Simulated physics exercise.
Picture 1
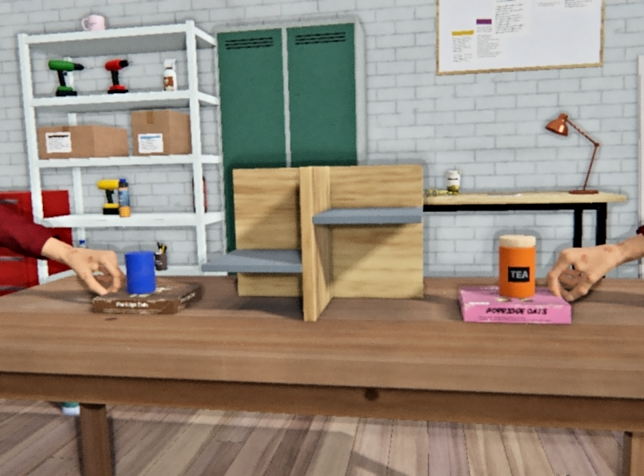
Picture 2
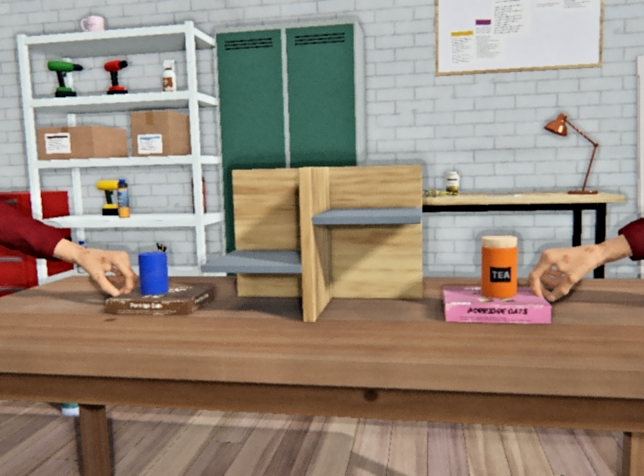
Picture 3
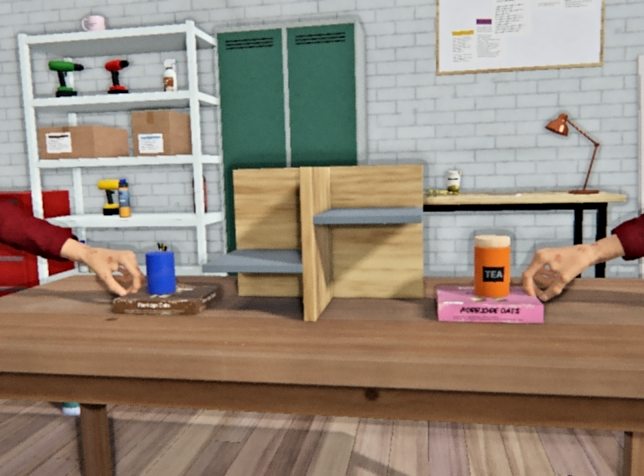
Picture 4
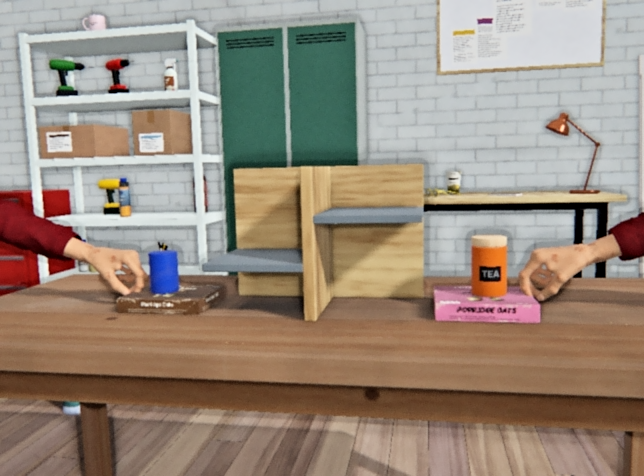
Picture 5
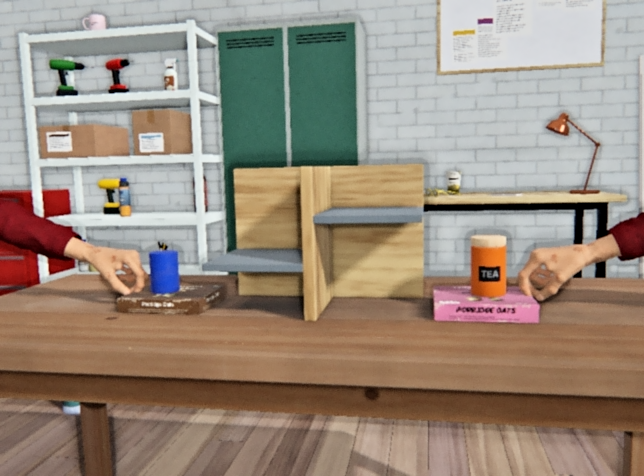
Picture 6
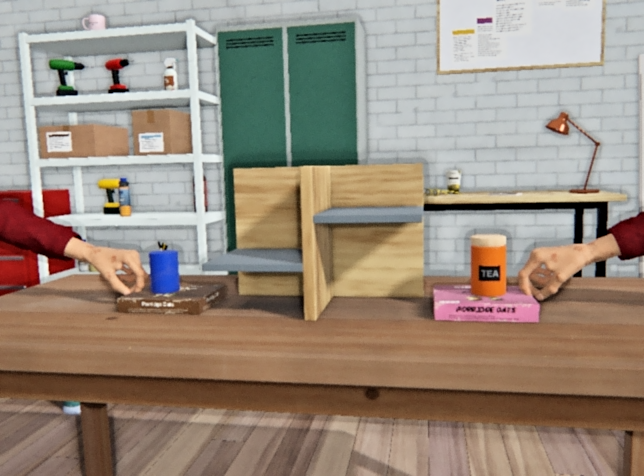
Two hands slid a brown packet carrying a blue candle and a pink packet carrying an orange jar a short way inward across a wooden table, toward the shelves between them, then barely moved.
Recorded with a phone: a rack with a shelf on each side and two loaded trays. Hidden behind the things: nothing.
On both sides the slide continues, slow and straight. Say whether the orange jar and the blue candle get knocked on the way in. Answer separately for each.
Here the orange jar is not knocked, the blue candle is knocked.
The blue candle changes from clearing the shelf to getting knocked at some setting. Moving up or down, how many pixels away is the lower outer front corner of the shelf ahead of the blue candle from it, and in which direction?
It needs a shift of 12 pixels in the upward direction.
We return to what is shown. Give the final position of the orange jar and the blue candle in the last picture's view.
Roughly (383, 265) for the first and roughly (203, 285) for the other.
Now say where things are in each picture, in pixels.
In the first picture, hands sliding the things forward; orange jar (516, 266); blue candle (141, 272); brown packet (149, 299).
In the second picture, hands sliding the things forward; blue candle (153, 273); pink packet (493, 304).
In the third picture, hands sliding the things forward; orange jar (492, 266); shelf (318, 239).
In the fourth picture, hands sliding the things forward; blue candle (164, 272); brown packet (173, 299).
In the fifth picture, hands sliding the things forward; orange jar (488, 265); pink packet (482, 303).
In the sixth picture, hands sliding the things forward; orange jar (488, 265); blue candle (164, 271); shelf (319, 238).
Then, 1.08 s later than the last frame, orange jar riding along near (439, 265); blue candle tilted by 13° near (208, 270).
Then, 1.40 s later than the last frame, orange jar riding along near (421, 265); blue candle on its side near (203, 274).
When it is over, the orange jar rides in untouched, near (383, 265); the blue candle gets scraped off its spot, near (203, 285).
